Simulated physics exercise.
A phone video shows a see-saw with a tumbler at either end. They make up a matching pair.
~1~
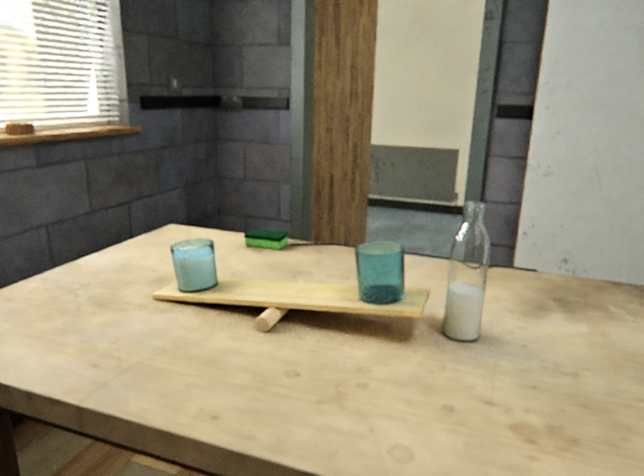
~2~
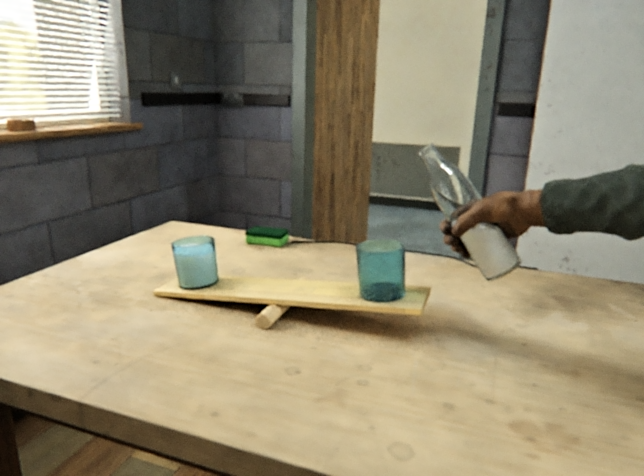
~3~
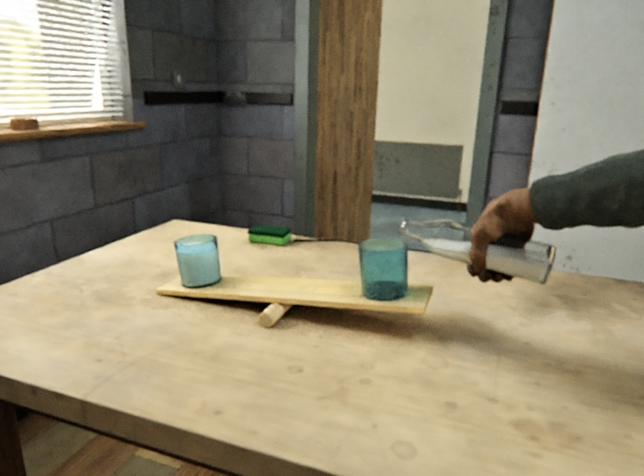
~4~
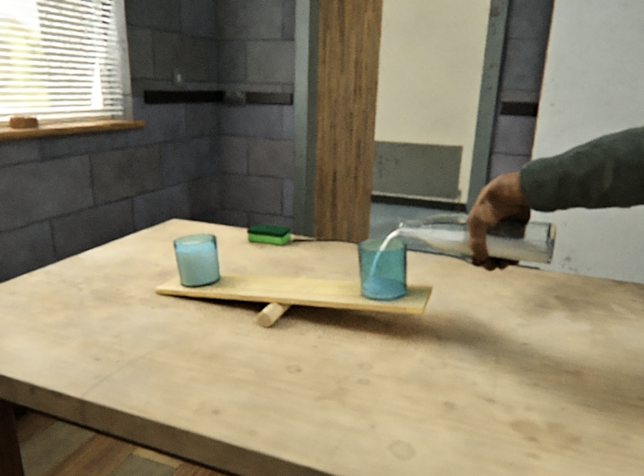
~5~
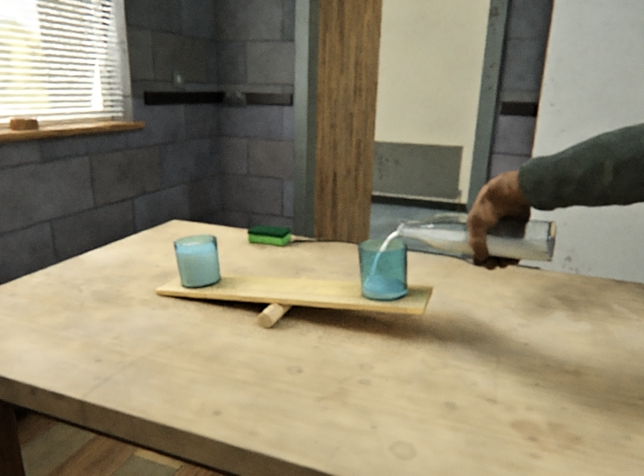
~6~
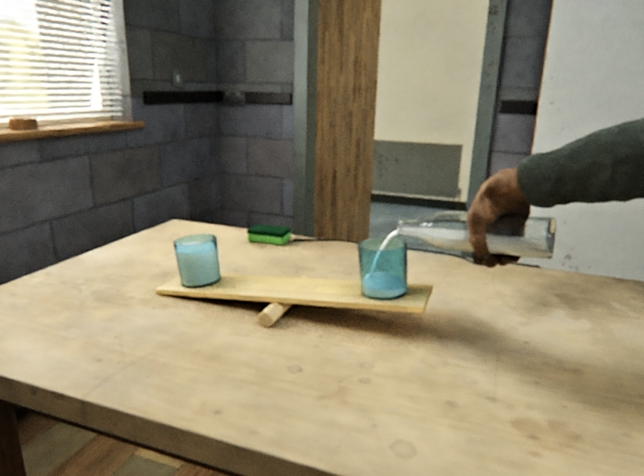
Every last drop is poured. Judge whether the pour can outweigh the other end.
It cannot.
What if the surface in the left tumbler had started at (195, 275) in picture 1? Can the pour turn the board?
I think it swaps its tilt.
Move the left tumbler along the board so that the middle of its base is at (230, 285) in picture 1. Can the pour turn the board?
Tips.
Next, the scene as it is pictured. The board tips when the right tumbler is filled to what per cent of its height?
Around 75 per cent of its height.
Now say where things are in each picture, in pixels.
The first picture shows before the pour; bottle (468, 270) about a third full; right tumbler (380, 271) empty, raised; left tumbler (195, 264) about three quarters full, on the low side.
In the second picture, the bottle is on its way; rolling pin (265, 320); right tumbler (381, 269) empty.
The third picture shows the milk nears the lip; bottle (470, 245) tipped 80° with all of its load; right tumbler (384, 267) empty.
The fourth picture shows pouring; rolling pin (267, 318); right tumbler nearly empty, surface at (384, 287); left tumbler about three quarters full, surface at (196, 248).
The fifth picture shows pouring; bottle (470, 234) tipped 90° with about three quarters of its load; right tumbler (383, 268) nearly empty.
The sixth picture shows pouring; rolling pin (267, 318); right tumbler nearly empty, surface at (384, 282); left tumbler about three quarters full, surface at (196, 248).
A moment on, the right tumbler is about a third full; the board leans as before.
Further on, the right tumbler is about half full; the board leans as before.
When it is over, the right tumbler is about half full; the board leans as before.
